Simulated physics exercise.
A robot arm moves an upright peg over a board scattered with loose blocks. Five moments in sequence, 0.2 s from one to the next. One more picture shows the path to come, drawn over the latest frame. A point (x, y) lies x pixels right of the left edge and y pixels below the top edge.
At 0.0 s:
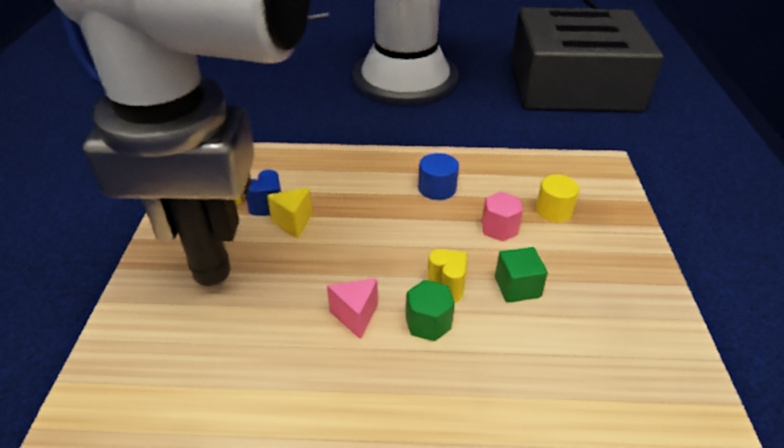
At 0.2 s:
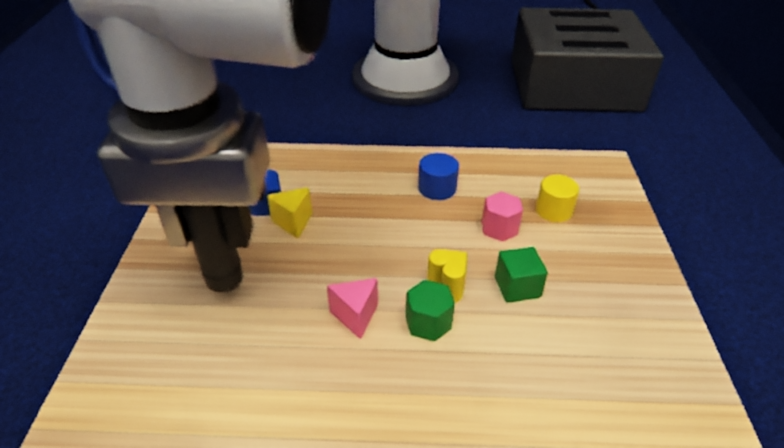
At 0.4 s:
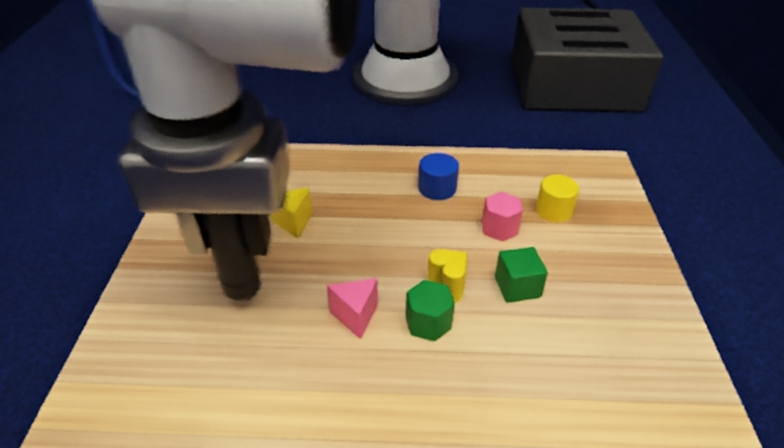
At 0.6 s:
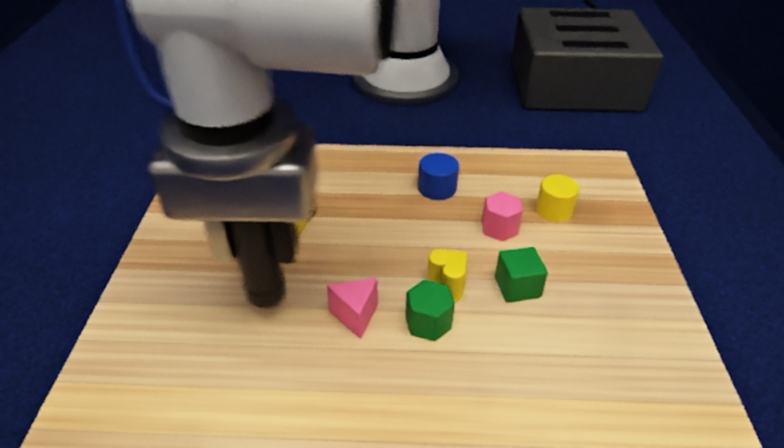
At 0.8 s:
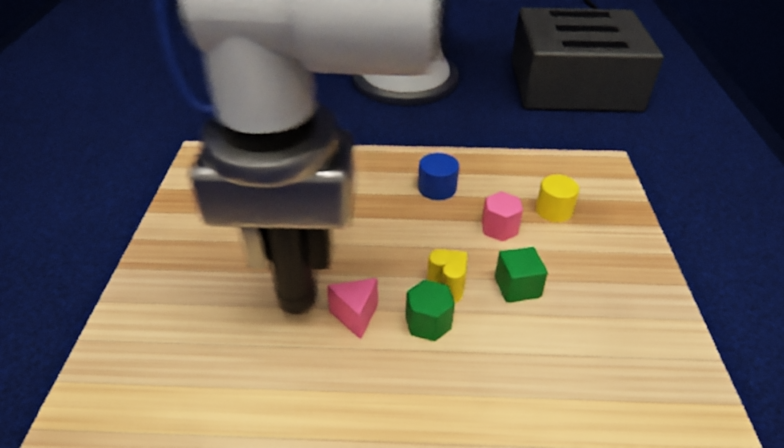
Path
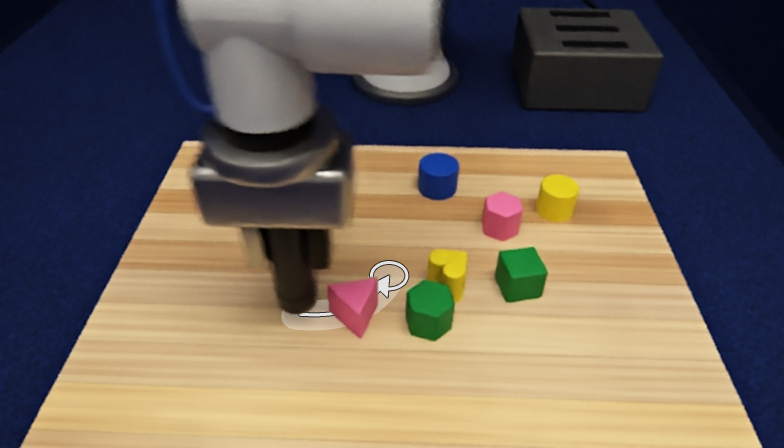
A robot arm moves a dark upright peg rightward across the board, near the pink triangle.
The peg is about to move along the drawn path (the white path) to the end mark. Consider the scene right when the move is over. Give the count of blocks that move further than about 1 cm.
There will be two blocks that move more than 1 cm.
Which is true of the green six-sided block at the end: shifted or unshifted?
Answer: Moved.
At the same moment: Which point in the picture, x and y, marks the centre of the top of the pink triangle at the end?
The pink triangle ends near (407, 281).
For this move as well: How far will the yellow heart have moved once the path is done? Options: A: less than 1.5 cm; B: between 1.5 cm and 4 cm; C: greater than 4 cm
A (less than 1.5 cm)
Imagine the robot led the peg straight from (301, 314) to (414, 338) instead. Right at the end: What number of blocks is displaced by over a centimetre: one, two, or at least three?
Two.
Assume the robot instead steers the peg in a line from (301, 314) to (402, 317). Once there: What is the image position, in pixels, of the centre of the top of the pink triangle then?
It should be at (434, 280) by then.
The line goes from (301, 314) through (338, 313) and (370, 298) to (389, 275).
The first path, step by step. One third of the way, peg (338, 298); pink triangle (373, 290), turned 40° clockwise.
Two thirds of the way, peg (371, 283); pink triangle (402, 283), turned 75° clockwise; green six-sided block (451, 302).
At the end, peg (389, 261); pink triangle (407, 281), turned 90° clockwise; green six-sided block (452, 303); yellow heart unmoved.
